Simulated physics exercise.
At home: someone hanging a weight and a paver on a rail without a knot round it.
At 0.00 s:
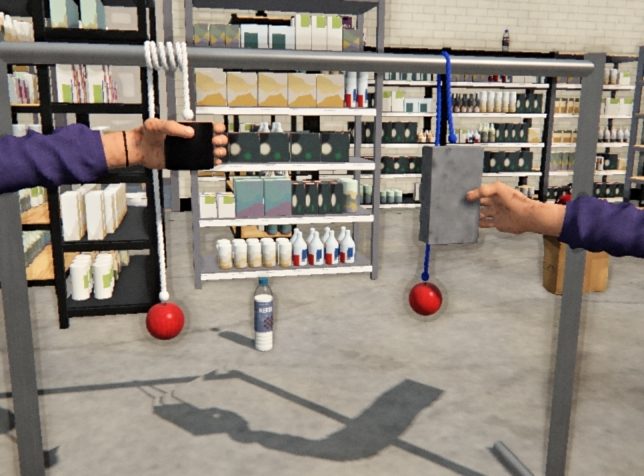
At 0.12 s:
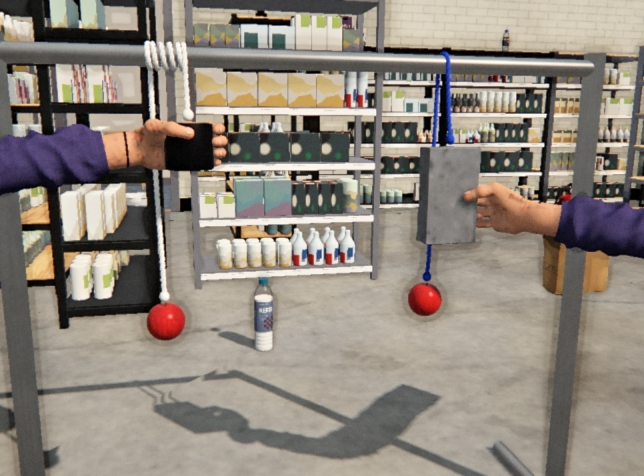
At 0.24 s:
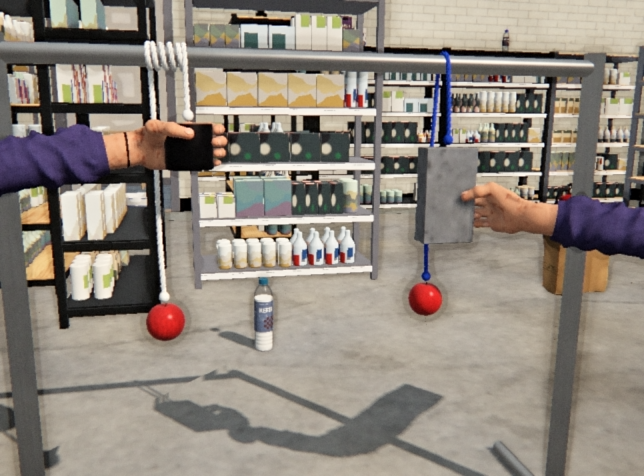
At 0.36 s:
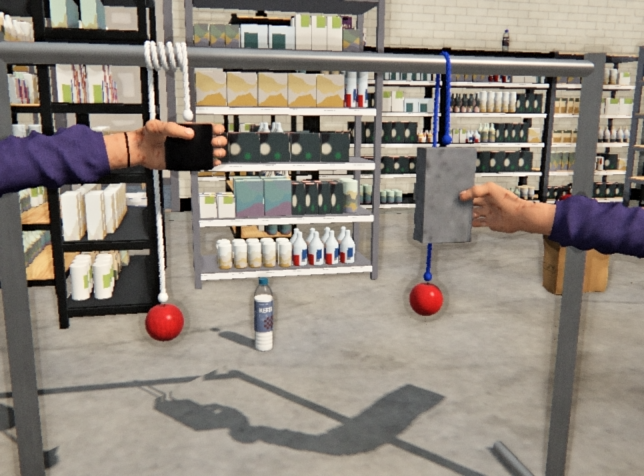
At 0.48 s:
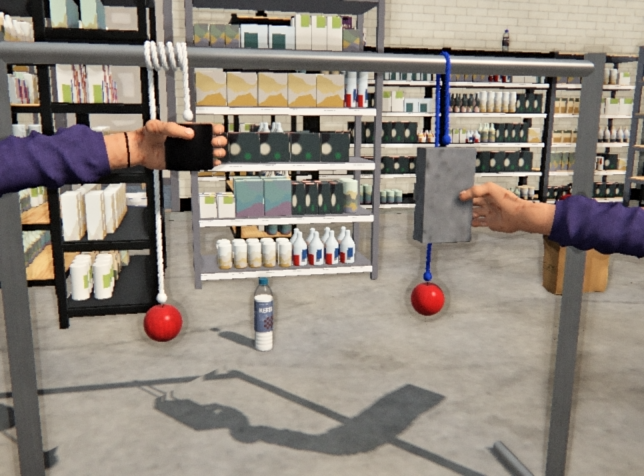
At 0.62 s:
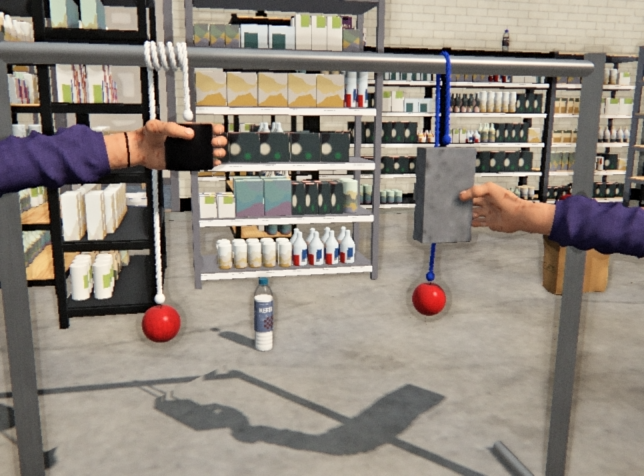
In a warehouse with stocked shelves, a fixed, slightly raised view faces a grey metal rail on two posts. A white cord wound several times round the rail and a blue cord laid over it each hang with a red ball, while purple-sleeved hands hold a small black object left and a grey block right. The right hand and block shift slightly left, and the balls sway faintly.
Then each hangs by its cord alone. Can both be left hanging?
The weight stays hanging. The paver drops.
Around 1.06 s, weight in the air near (186, 144); paver dropping near (435, 334).
Around 1.38 s, weight in the air near (187, 142); paver on the floor.
Finally, weight in the air near (186, 142); paver on the floor. The weight is held and the paver pulls its rope through.
